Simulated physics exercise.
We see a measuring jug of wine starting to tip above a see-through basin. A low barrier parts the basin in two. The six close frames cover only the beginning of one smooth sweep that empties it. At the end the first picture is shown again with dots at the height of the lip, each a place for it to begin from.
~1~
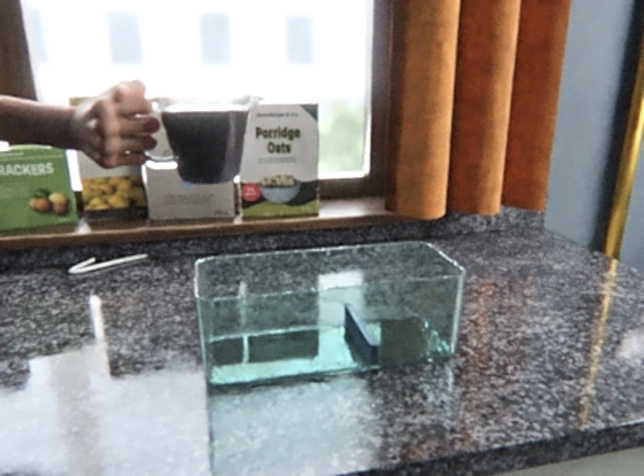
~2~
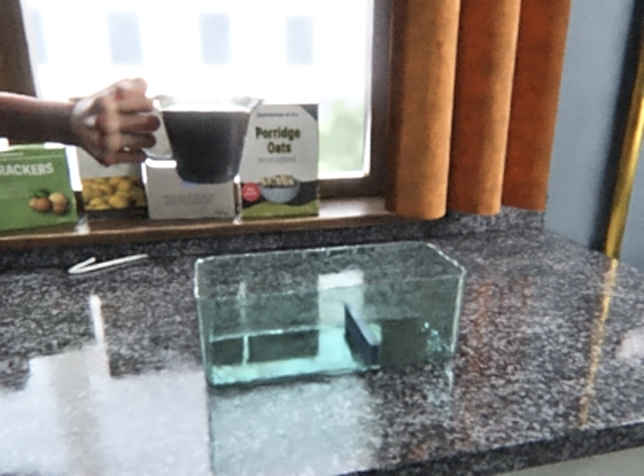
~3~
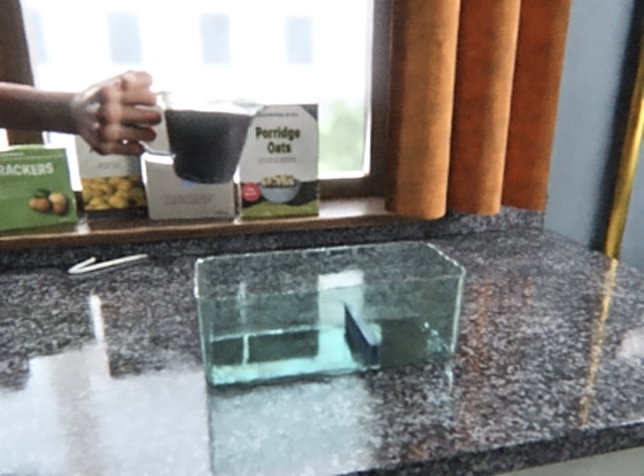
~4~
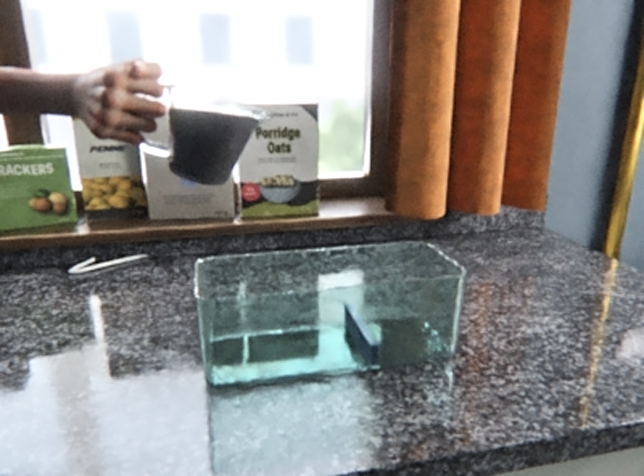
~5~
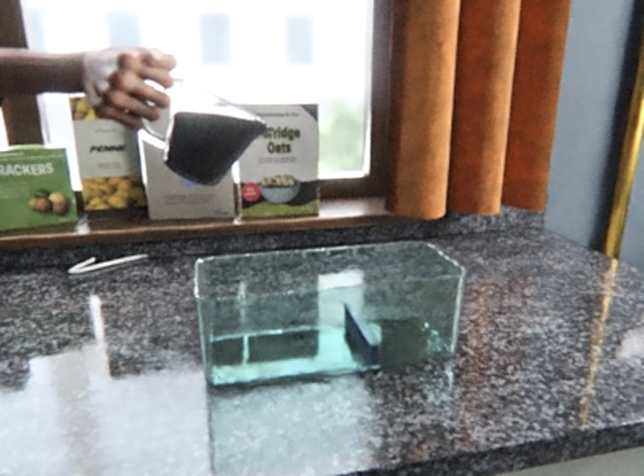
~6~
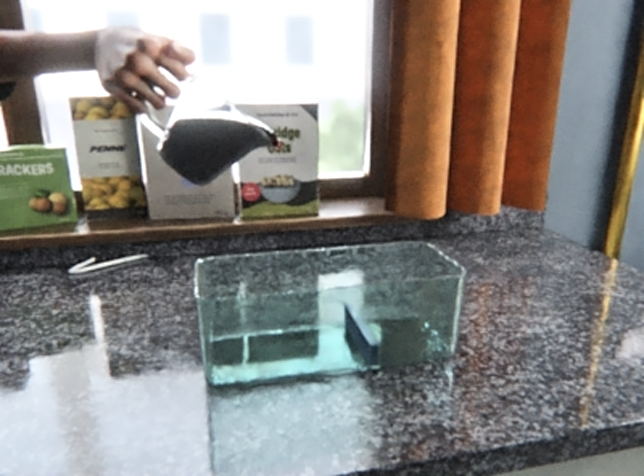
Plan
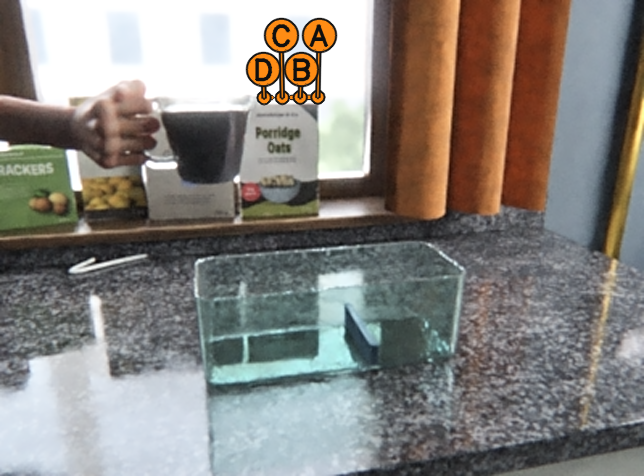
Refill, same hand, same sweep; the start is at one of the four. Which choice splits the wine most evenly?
Take A.
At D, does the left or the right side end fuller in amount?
More ends on the left.
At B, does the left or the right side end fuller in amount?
The left side.
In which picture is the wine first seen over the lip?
In picture 6.
On the marked copy, A at (317, 97); B at (300, 97); C at (282, 97); D at (264, 97).
Choosing A, about 52 % ends left of the wall and 44 % right of it; 3 % is lost outside.
Choosing B, about 78 % ends left of the wall and 18 % right of it; 3 % is lost outside.
Choosing C, about 83 % ends left of the wall and 9 % right of it; 8 % is lost outside.
Choosing D, about 79 % ends left of the wall and 16 % right of it; 6 % is lost outside.
